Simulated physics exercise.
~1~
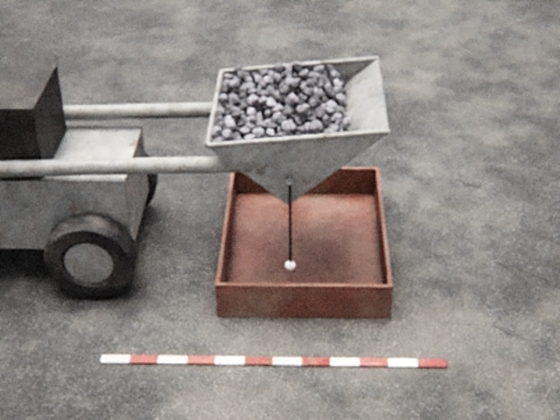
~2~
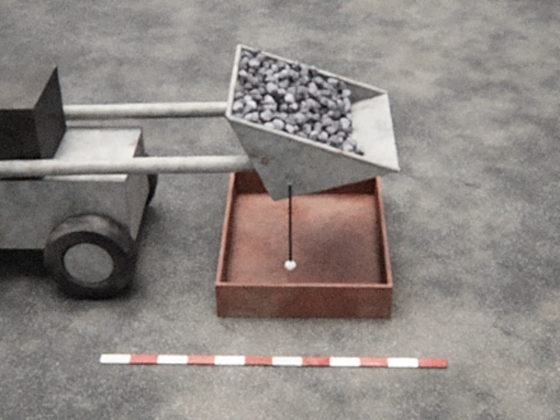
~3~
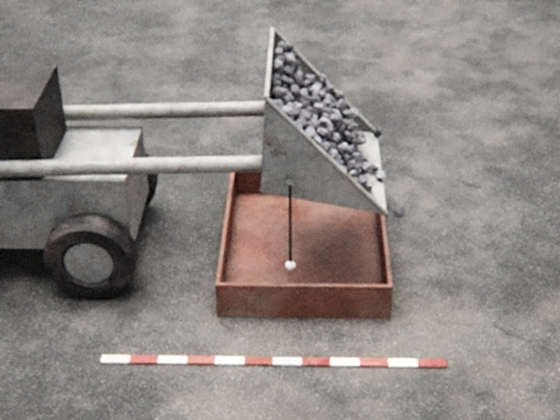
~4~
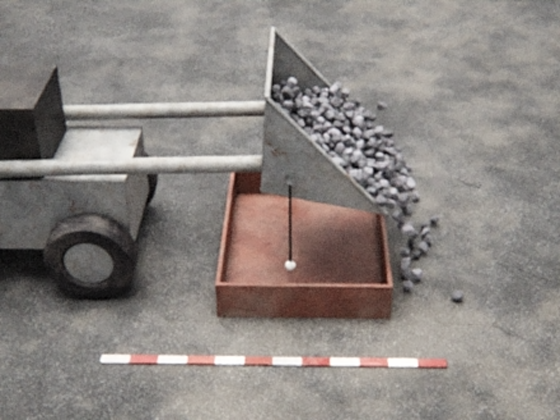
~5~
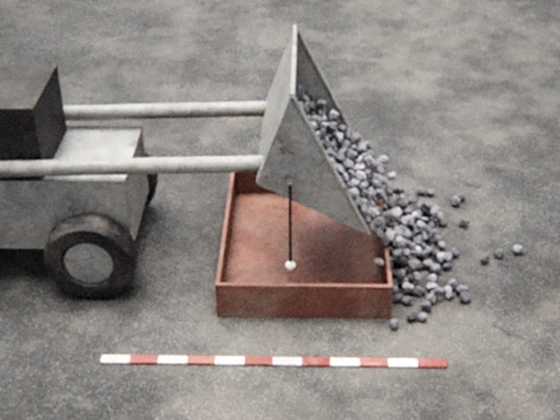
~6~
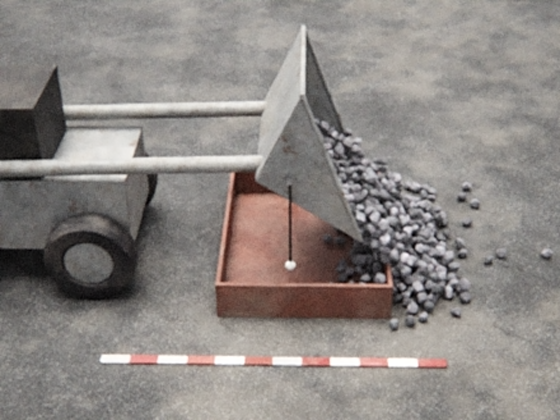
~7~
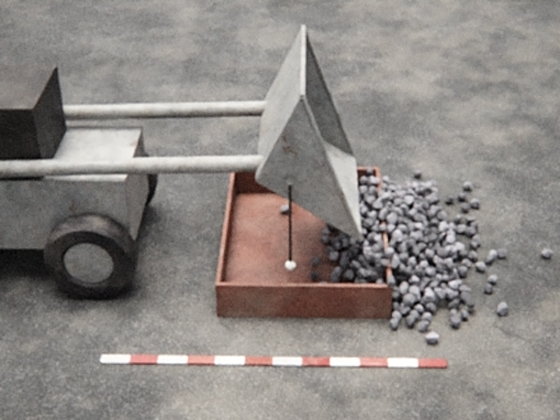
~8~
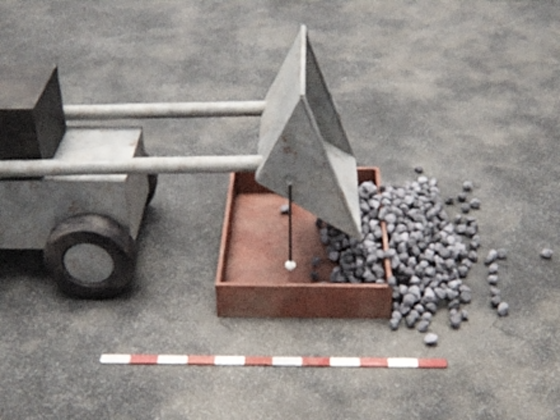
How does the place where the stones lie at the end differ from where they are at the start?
At the start the stones are heaped in the raised bucket above the bin. At the end they lie lower and farther right, some inside the right part of the bin and most on the ground beyond it.
